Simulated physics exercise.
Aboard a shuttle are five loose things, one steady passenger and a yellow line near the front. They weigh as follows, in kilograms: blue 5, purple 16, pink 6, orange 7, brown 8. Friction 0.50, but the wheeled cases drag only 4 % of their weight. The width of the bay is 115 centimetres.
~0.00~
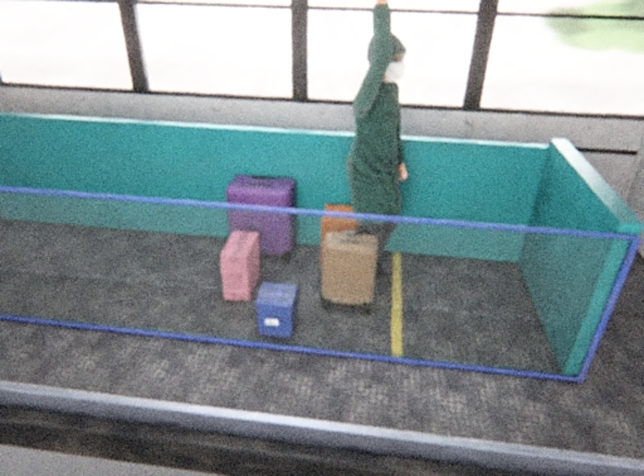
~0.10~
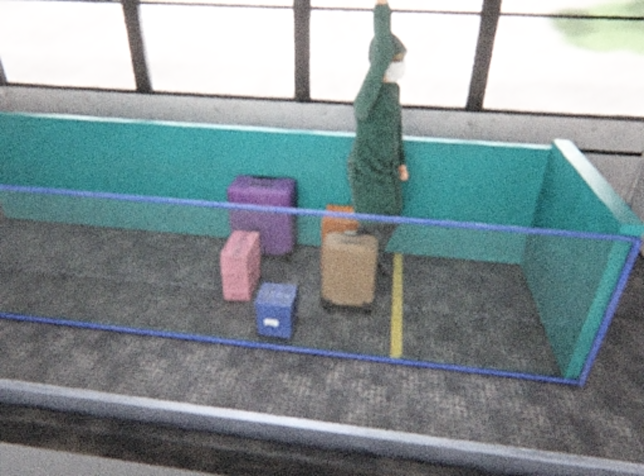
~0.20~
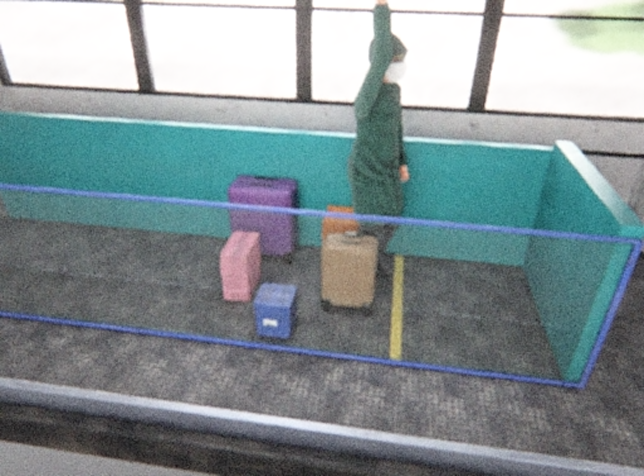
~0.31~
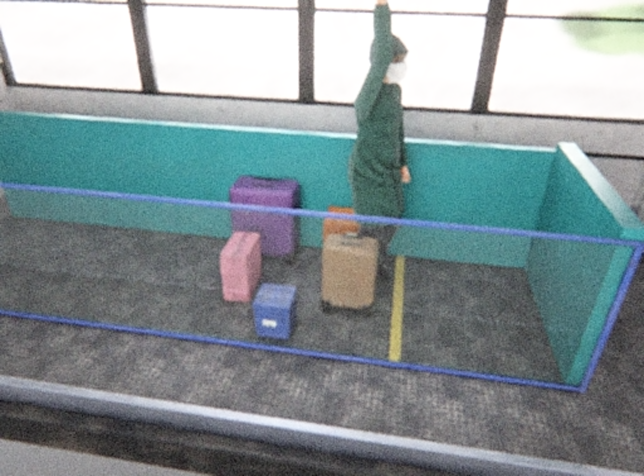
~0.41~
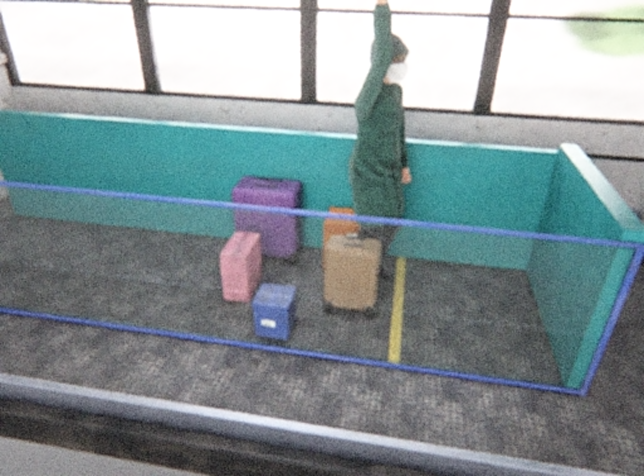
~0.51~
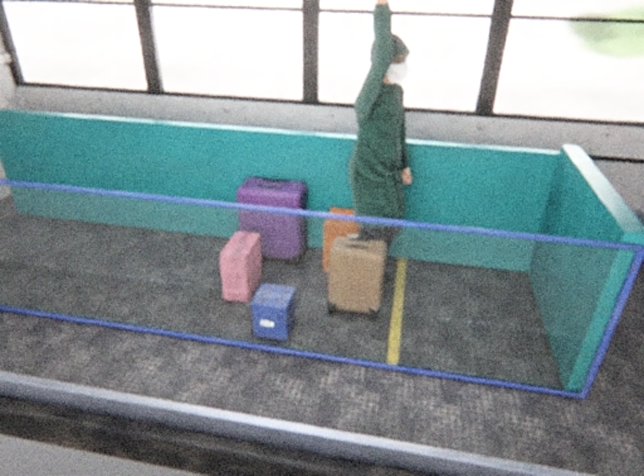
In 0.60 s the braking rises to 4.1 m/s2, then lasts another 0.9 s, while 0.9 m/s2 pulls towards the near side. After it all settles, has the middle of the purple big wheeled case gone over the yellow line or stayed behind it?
Watch, it holds back from the line.
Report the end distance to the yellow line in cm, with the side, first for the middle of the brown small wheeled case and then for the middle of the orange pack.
Result: Brown small wheeled case = 70 cm past, orange pack = 40 cm short.
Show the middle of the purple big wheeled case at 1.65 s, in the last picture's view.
You'd see it close to (297, 242) then.
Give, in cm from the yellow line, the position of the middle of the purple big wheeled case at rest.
Some 65 cm short of it.
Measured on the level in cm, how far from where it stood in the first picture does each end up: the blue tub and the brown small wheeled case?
For the blue tub it is 0, for the brown small wheeled case it is 110.
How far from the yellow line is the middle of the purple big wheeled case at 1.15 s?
About 75 cm short of it.
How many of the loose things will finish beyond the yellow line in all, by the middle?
By my count, 1 of them.
After 0.75 s the purple big wheeled case is 77 cm short of the yellow line, tilted 0°, near (296, 227) in the last picture's view; the orange pack 41 cm short of the yellow line, tilted 0°.
After 1.15 s the purple big wheeled case is 73 cm short of the yellow line, tilted 0°, near (298, 234) in the last picture's view.
After 1.65 s the purple big wheeled case is 72 cm short of the yellow line, tilted 0°, near (297, 242) in the last picture's view; the orange pack 38 cm short of the yellow line, tilted 0°.
At rest, 2.2 s, blue tub stops short of the yellow line; purple big wheeled case stops short of the yellow line; pink carton stops short of the yellow line; orange pack stops short of the yellow line; brown small wheeled case crosses the yellow line.
